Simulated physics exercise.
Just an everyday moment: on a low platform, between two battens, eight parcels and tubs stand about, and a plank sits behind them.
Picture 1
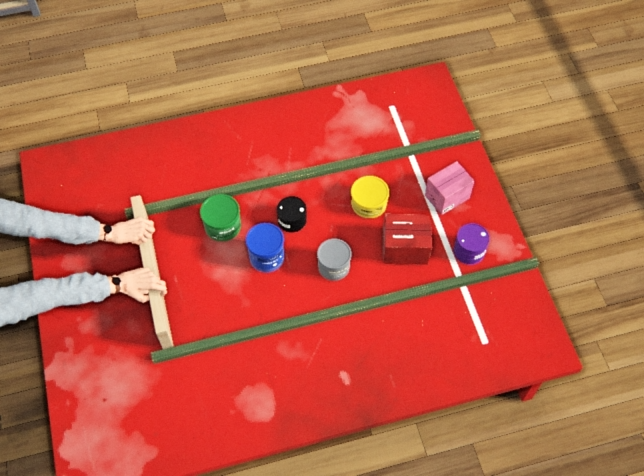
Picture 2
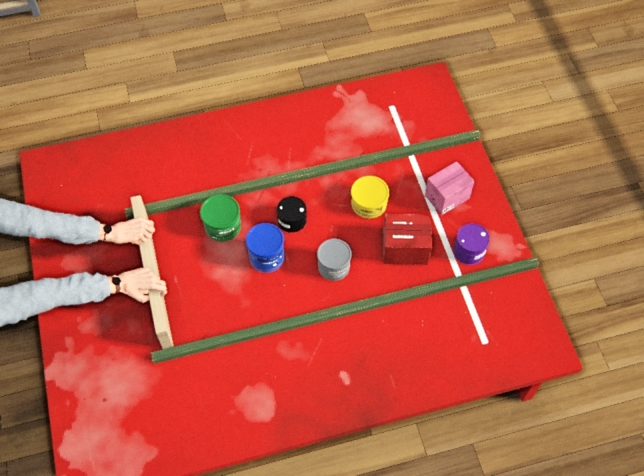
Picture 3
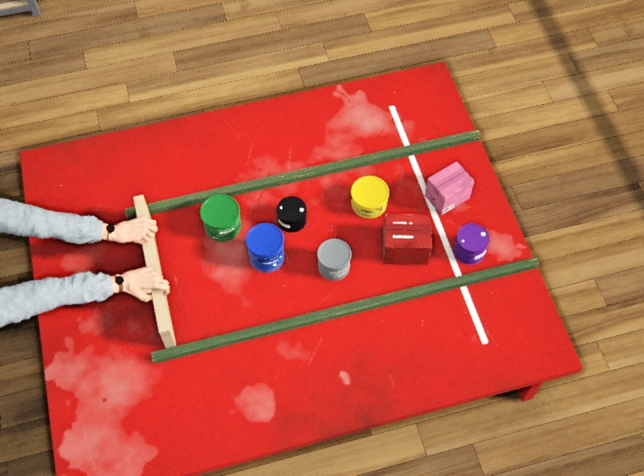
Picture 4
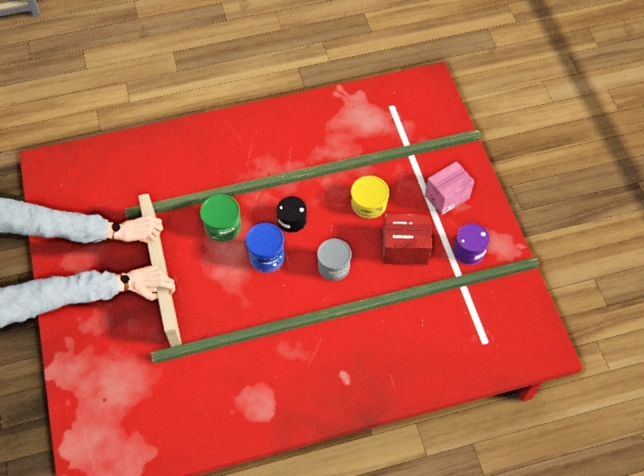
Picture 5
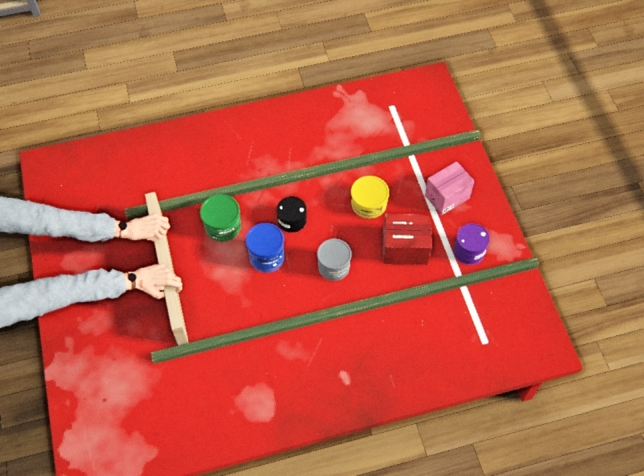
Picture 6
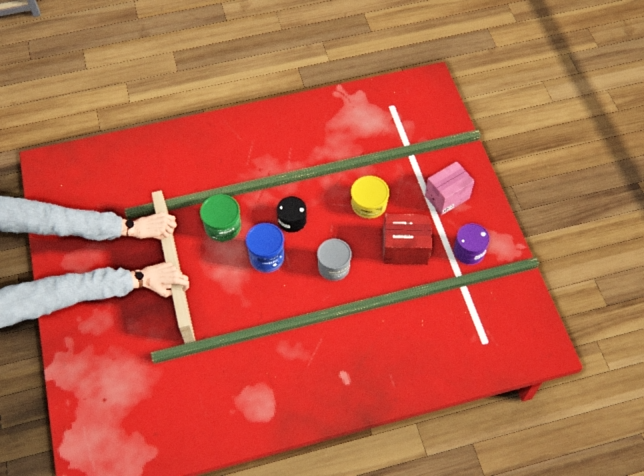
Two hands slide a wooden plank slightly right toward tubs and boxes on a red platform.
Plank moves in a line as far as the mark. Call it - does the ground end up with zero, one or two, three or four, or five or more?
The ground ends up with one or two.
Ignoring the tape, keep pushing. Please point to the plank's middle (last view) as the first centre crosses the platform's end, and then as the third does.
(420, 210) and (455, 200).
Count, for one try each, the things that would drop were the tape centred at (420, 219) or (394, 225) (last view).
First try 0, second try 0.
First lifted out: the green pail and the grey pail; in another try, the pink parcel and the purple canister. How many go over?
First try 0, second try 0.
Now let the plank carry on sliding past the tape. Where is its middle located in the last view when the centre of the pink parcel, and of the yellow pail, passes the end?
Roughly (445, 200); roughly (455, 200).
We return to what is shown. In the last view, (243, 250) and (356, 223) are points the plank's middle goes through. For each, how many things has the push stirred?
First 1, then 6.
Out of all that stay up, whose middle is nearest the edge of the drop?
Pink parcel.
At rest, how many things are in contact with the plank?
It's touching 3 at the end.
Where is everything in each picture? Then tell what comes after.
Pink parcel (449, 188); purple canister (471, 244); red parcel (407, 239); plank (152, 271); tape (435, 215), in the first picture.
Purple canister (471, 244); grey pail (334, 260), in the second picture.
Red parcel (407, 239); green pail (221, 219), in the third picture.
Pink parcel (449, 189); blue pail (266, 249), in the fourth picture.
Purple canister (471, 244); plank (166, 268), in the fifth picture.
Pink parcel (449, 189); purple canister (471, 244); red parcel (407, 239); plank (173, 266); tape (435, 215), in the sixth picture.
Early on, none off yet; pink parcel at rest near (449, 189); purple canister at rest near (471, 244); red parcel at rest near (407, 239).
Finally, the number that fall off is one or two; lost, purple canister.
